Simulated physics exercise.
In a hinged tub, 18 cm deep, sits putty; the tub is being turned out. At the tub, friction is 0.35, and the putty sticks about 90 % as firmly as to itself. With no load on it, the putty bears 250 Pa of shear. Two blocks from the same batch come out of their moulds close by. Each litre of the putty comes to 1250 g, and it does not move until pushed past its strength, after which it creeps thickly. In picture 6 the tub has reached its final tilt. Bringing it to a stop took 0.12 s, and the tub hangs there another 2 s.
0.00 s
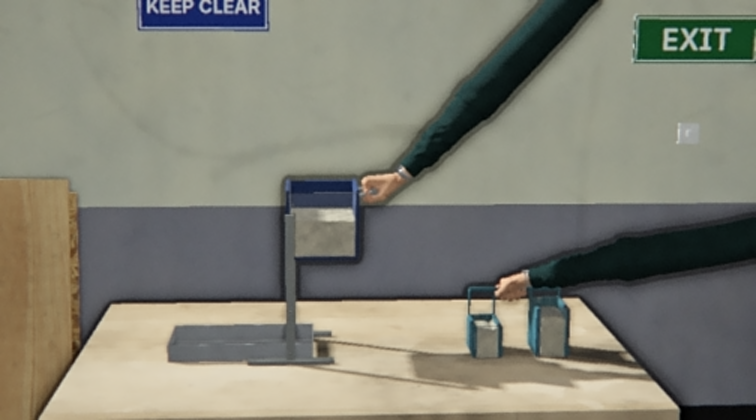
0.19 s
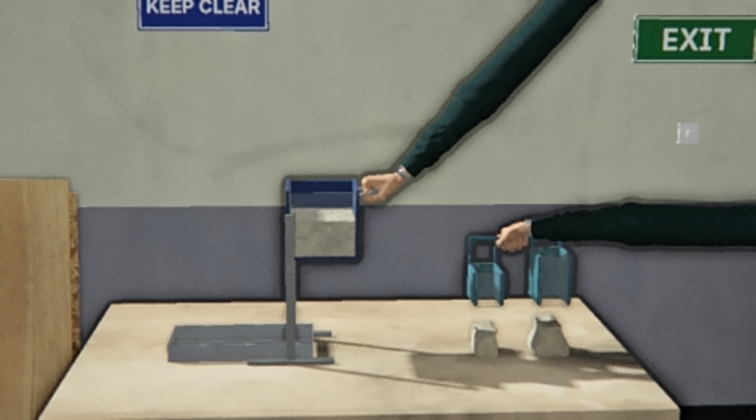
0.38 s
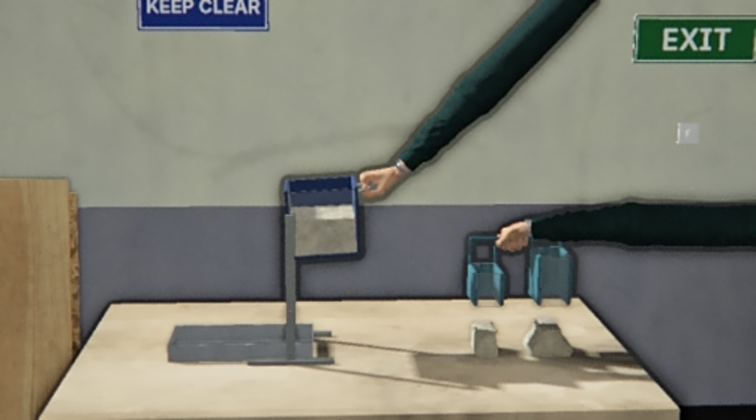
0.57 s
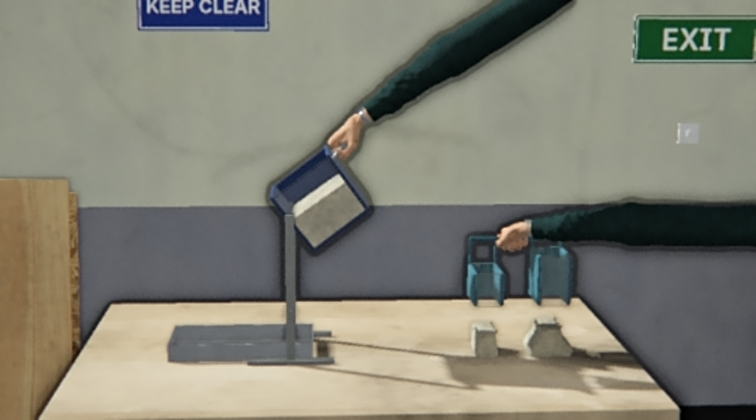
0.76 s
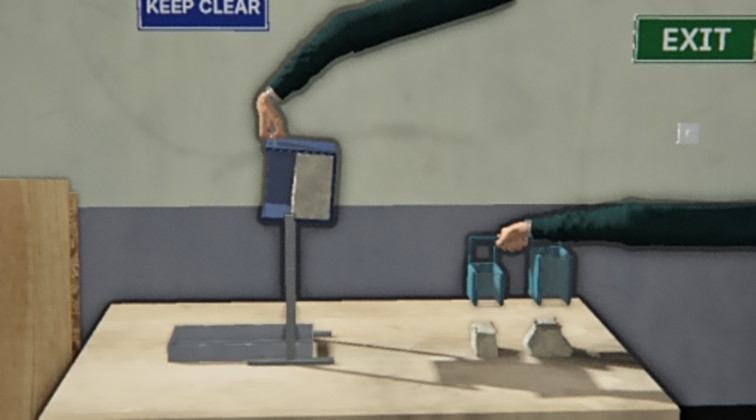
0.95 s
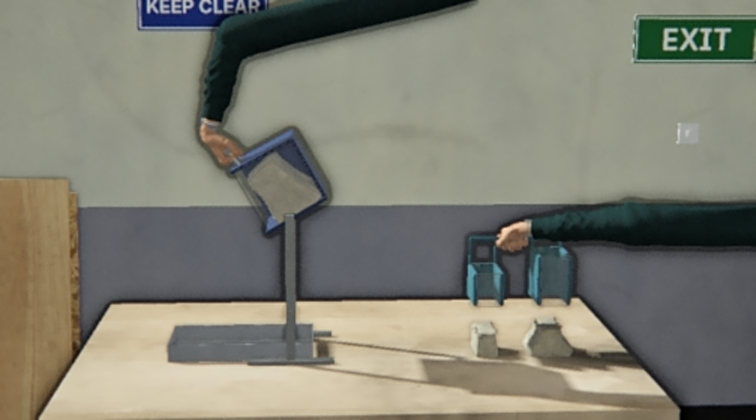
A hand swung a blue tub of pale putty on a stand over to the left until it was partly upside down, after another hand lifted two teal moulds off small blocks, the right one sagging.
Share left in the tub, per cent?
0 per cent.
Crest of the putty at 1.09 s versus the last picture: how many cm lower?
About 10 cm.
By 1.09 s, the tub is at 120 degrees and holds 36 %.
By 1.26 s, the tub is at 120 degrees and holds 0 %.
By 1.43 s, the tub is at 120 degrees and holds 0 %.
By 1.60 s, the tub is at 120 degrees and holds 0 %.
By 2.95 s, at the end, the tub is at 120 degrees and holds 0 %.
